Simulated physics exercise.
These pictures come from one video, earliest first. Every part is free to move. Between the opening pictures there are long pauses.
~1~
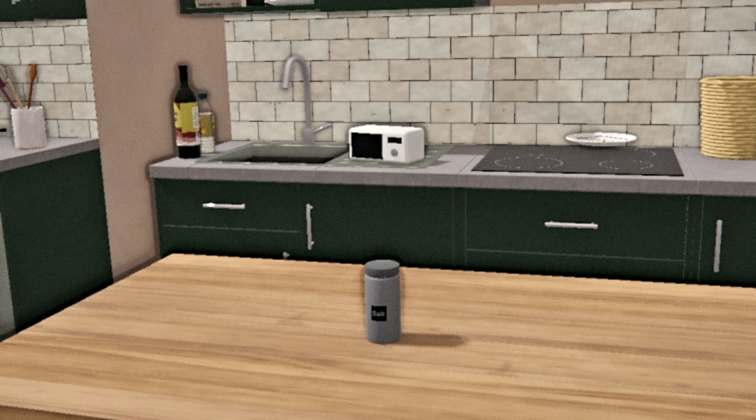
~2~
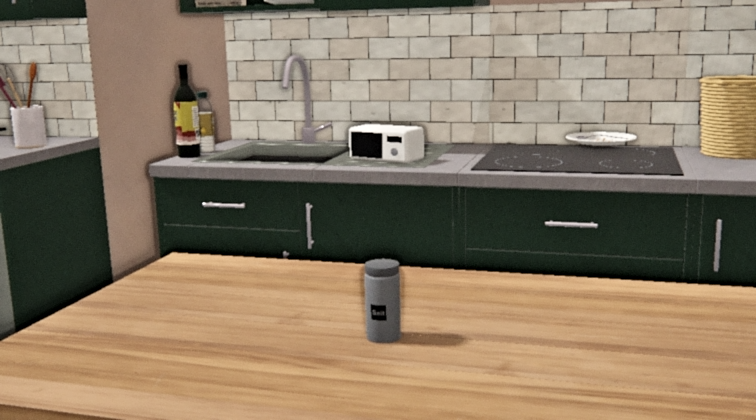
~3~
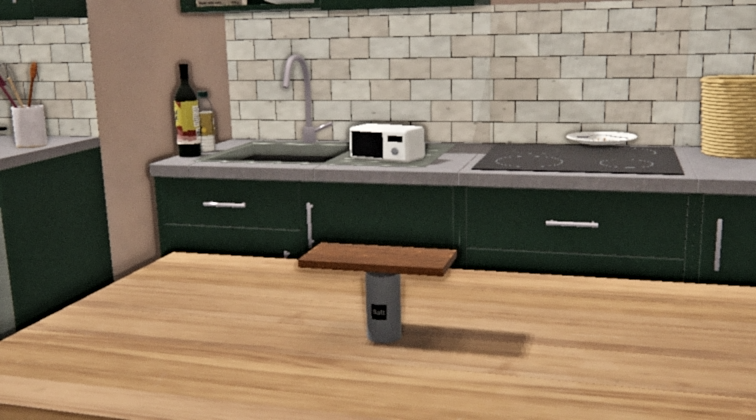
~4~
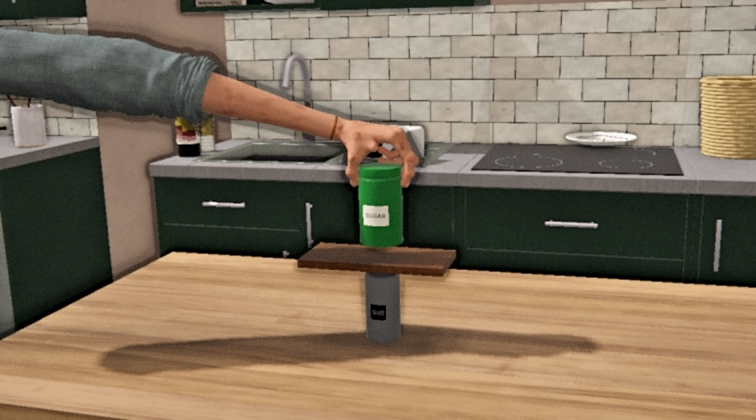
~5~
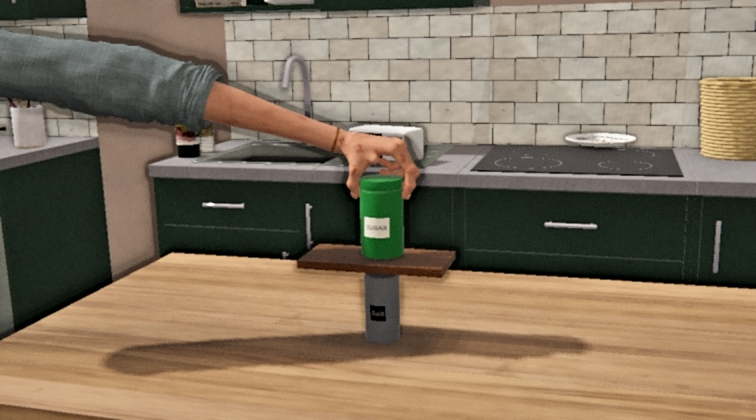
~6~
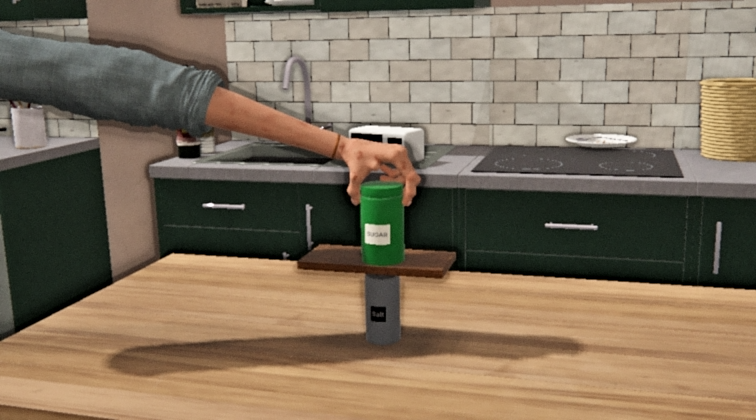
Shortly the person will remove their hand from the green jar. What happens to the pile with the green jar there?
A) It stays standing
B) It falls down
Answer: A.
Then, 0.60 s on from there, no change.
Then, 1.30 s on from there, green jar resting near (382, 224).
Then, 2.10 s on from there, green jar resting near (383, 224).
In the end, all 3 unmoved. At the end, from the last picture's camera, green jar near (383, 223). The stack holds.
